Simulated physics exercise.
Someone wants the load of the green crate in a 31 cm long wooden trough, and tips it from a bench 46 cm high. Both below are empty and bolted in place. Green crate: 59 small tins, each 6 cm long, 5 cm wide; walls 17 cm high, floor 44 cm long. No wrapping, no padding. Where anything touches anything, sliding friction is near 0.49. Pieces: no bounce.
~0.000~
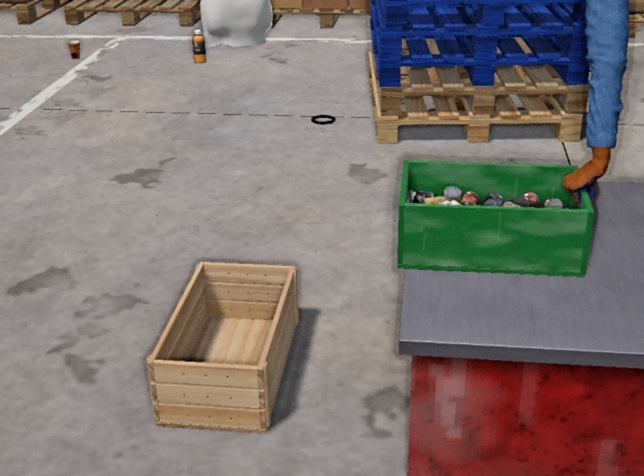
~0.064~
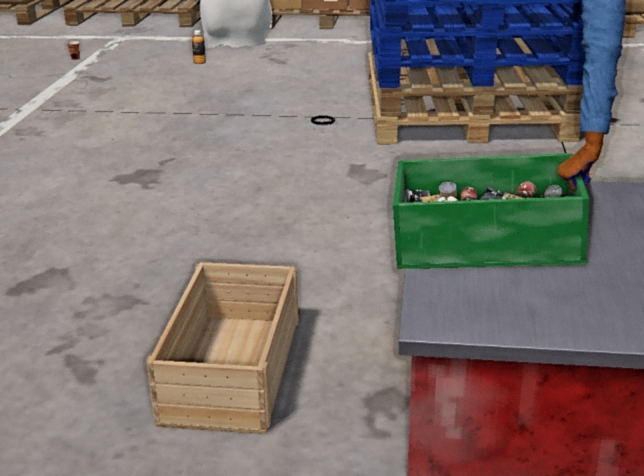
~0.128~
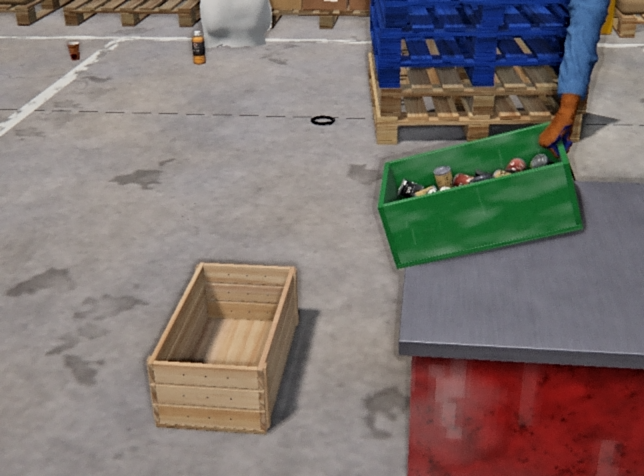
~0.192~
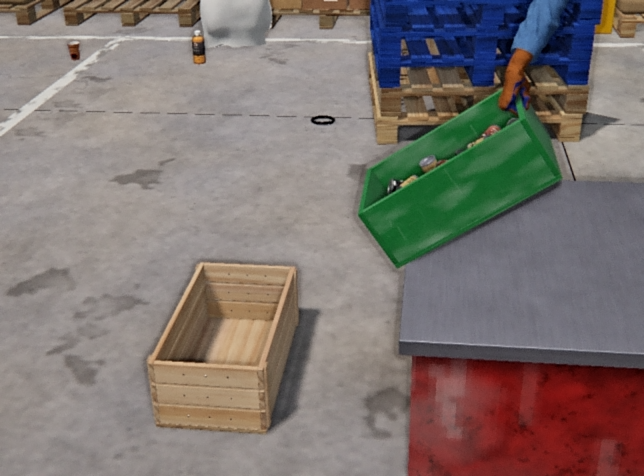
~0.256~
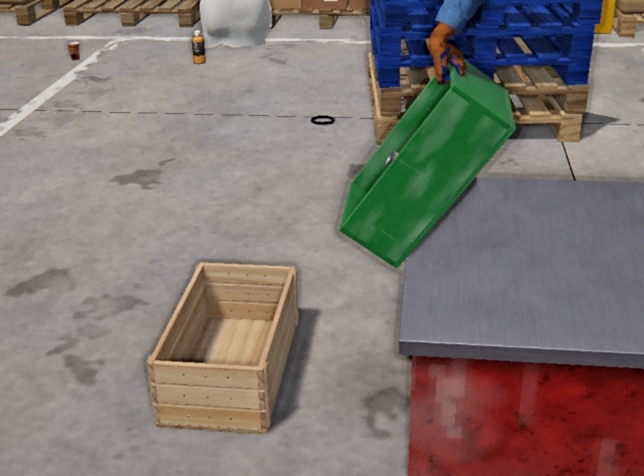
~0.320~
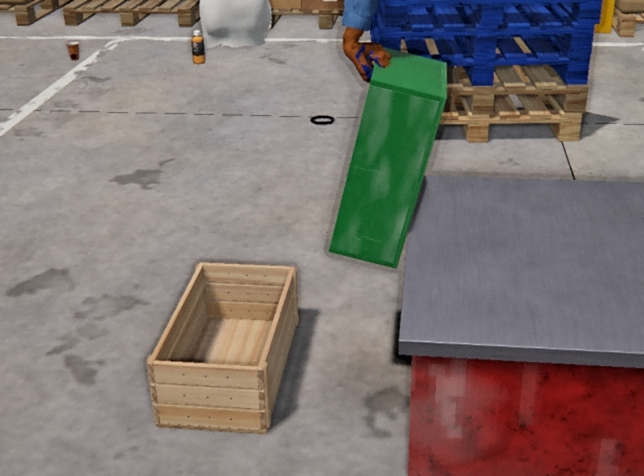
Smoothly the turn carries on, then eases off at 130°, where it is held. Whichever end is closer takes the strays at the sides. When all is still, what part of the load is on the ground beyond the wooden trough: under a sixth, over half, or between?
Look for from one sixth to one half of the load on the ground beyond the wooden trough.
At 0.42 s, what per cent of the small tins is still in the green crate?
Still in there: Some 95 per cent.
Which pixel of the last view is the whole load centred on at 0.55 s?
The centre sits near (261, 239).
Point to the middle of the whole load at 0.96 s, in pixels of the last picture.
The middle lies close to (205, 357).
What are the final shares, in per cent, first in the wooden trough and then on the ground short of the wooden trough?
Roughly 40 and 25 per cent.
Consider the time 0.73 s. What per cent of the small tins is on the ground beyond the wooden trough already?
By that time, roughly 25 percent.
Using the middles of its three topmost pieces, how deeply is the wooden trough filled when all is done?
It reaches close to 7 cm.
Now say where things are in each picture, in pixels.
In the first picture (we follow the rim corner now nearest the camera), green crate at (588, 211); wooden trough at (258, 367); tilt 0°; nothing out yet.
In the second picture, green crate at (583, 197); tilt 5°.
In the third picture, green crate at (563, 163); tilt 17°.
In the fourth picture, green crate at (519, 120); tilt 34°.
In the fifth picture, green crate at (450, 89); tilt 55°.
In the sixth picture, green crate at (370, 84); wooden trough at (258, 368); tilt 77°; nothing out yet.
After 0.42 s, tilt 108°; 56 still in the green crate and 3 in the air.
After 0.55 s, tilt 130°; 11 still in the green crate, 1 in the wooden trough and 47 in the air.
After 0.73 s, tilt 130°; 23 in the wooden trough, 7 on the ground short of the wooden trough, 15 on the ground beyond the wooden trough and 14 in the air.
When it is over (at 0.96 s), 24 in the wooden trough, 15 on the ground short of the wooden trough and 20 on the ground beyond the wooden trough. Asked share, 20 of 59, 34 per cent.
